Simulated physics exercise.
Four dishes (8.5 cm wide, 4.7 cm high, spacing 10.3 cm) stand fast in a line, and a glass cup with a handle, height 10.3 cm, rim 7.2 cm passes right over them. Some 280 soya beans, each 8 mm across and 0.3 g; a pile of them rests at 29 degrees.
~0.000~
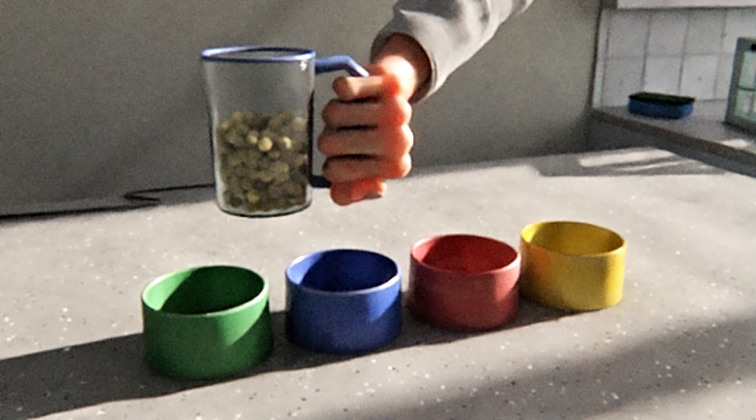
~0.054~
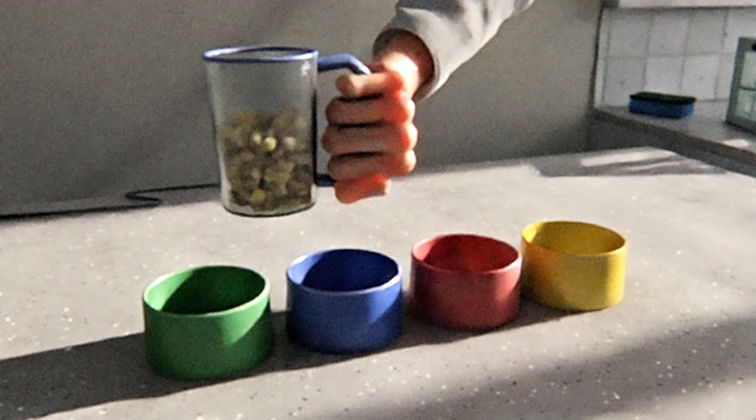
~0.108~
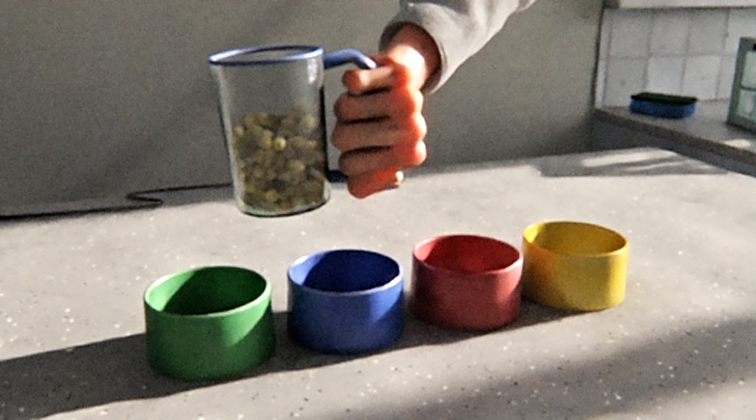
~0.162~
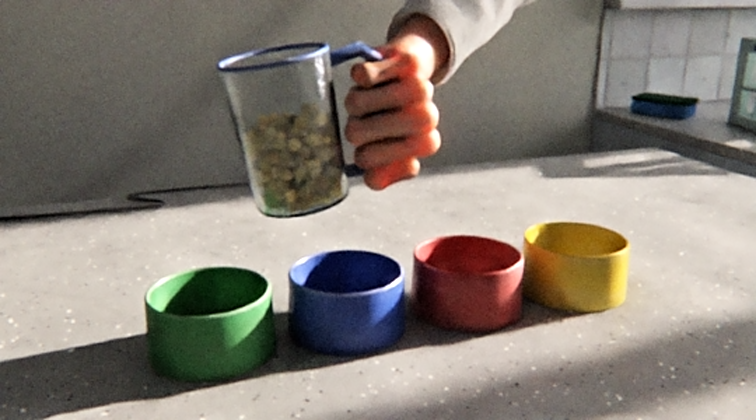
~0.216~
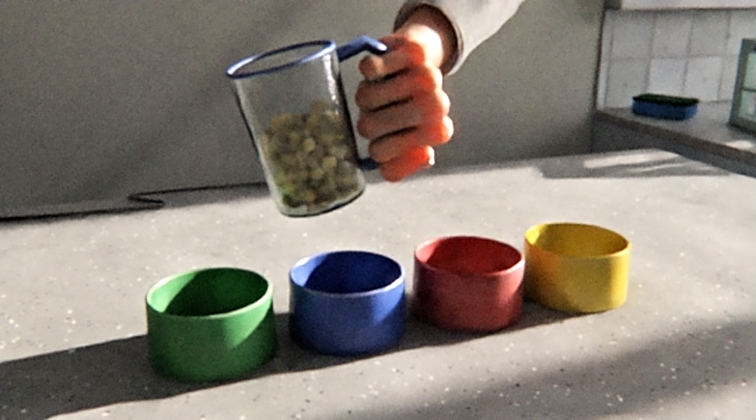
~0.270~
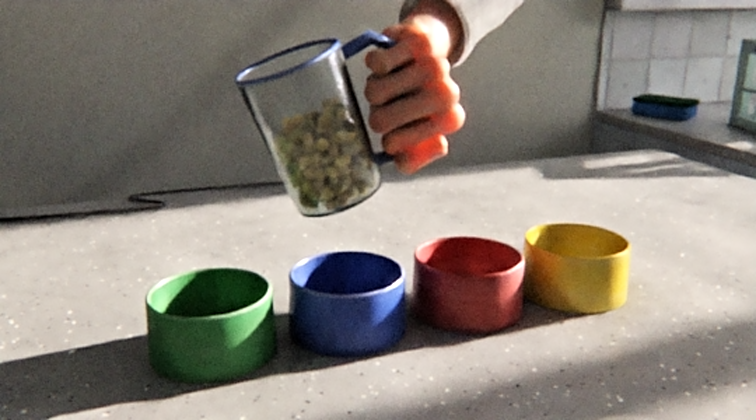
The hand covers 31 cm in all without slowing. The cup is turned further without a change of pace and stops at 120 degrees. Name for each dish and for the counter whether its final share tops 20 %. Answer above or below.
Red: Above, blue: Below, green: Below, yellow: Below, counter: Below.
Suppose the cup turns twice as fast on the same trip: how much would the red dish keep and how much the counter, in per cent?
In that case red 0, counter 10.
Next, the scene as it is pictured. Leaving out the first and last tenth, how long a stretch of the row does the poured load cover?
About 5 cm.
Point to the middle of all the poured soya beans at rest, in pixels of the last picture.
Around (468, 281).
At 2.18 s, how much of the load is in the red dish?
Some 100 per cent.
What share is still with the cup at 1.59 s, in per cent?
Roughly 5 per cent.
Then, at 1.06 s, tilt 96 degrees; cup holds 100 %.
After 1.59 s, tilt 120 degrees; cup holds 5 %, red 90 %.
Then, at 2.18 s, tilt 120 degrees; cup holds 0 %, red 100 %.
At rest (2.5 s), red 100 %, blue 0 %, green 0 %, yellow 0 %, counter 0 %.
